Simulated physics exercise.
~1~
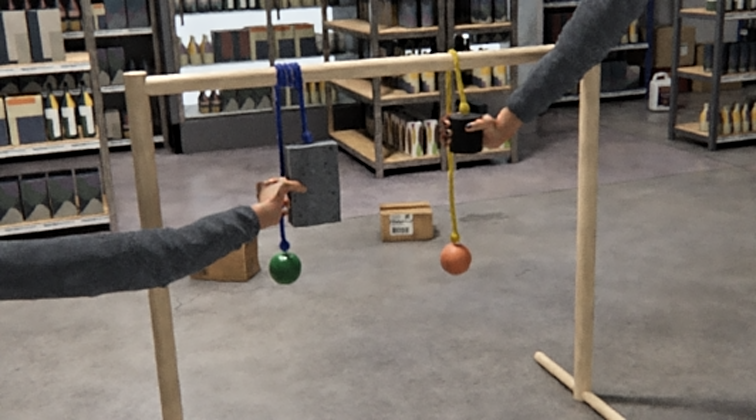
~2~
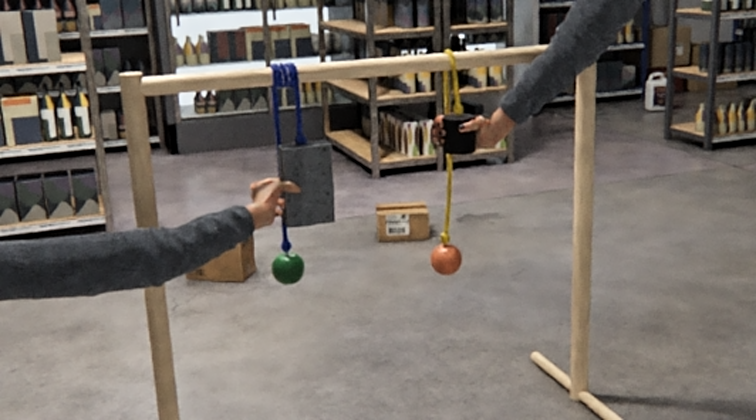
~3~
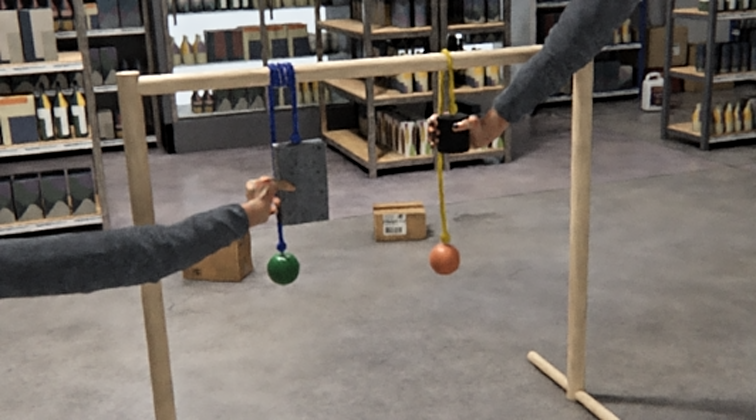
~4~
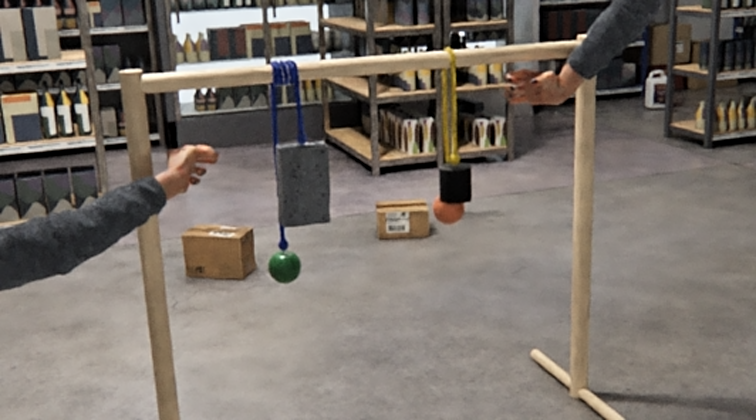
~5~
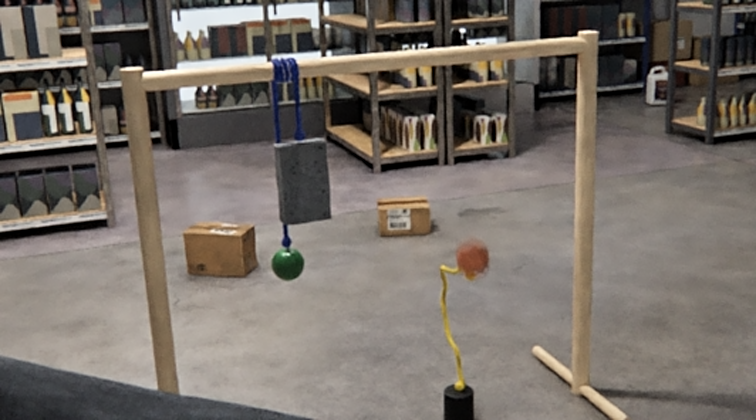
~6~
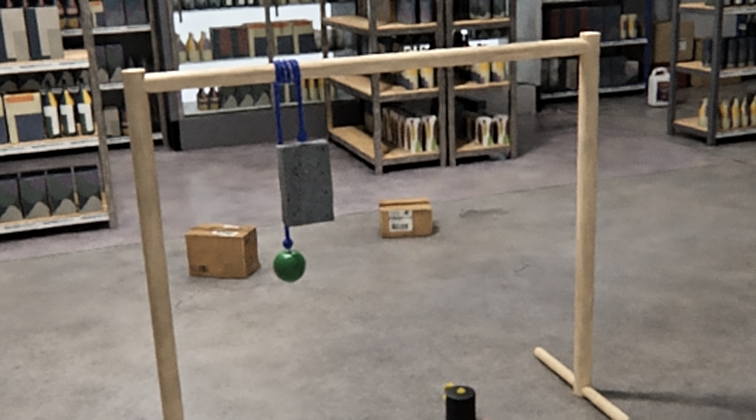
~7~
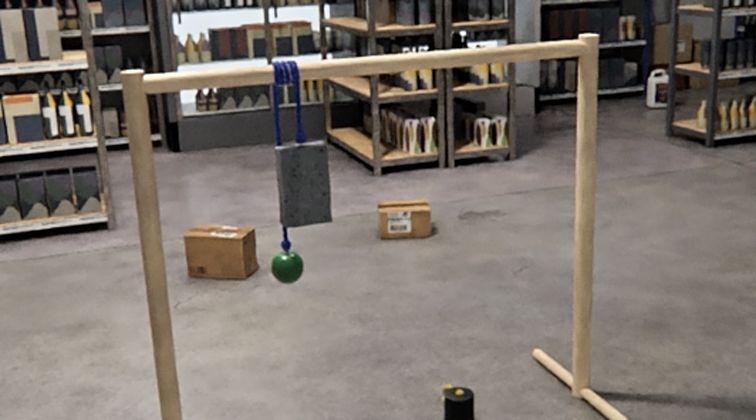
Two hands let go, and the black cylinder drops to the floor while the gray block stays hanging.
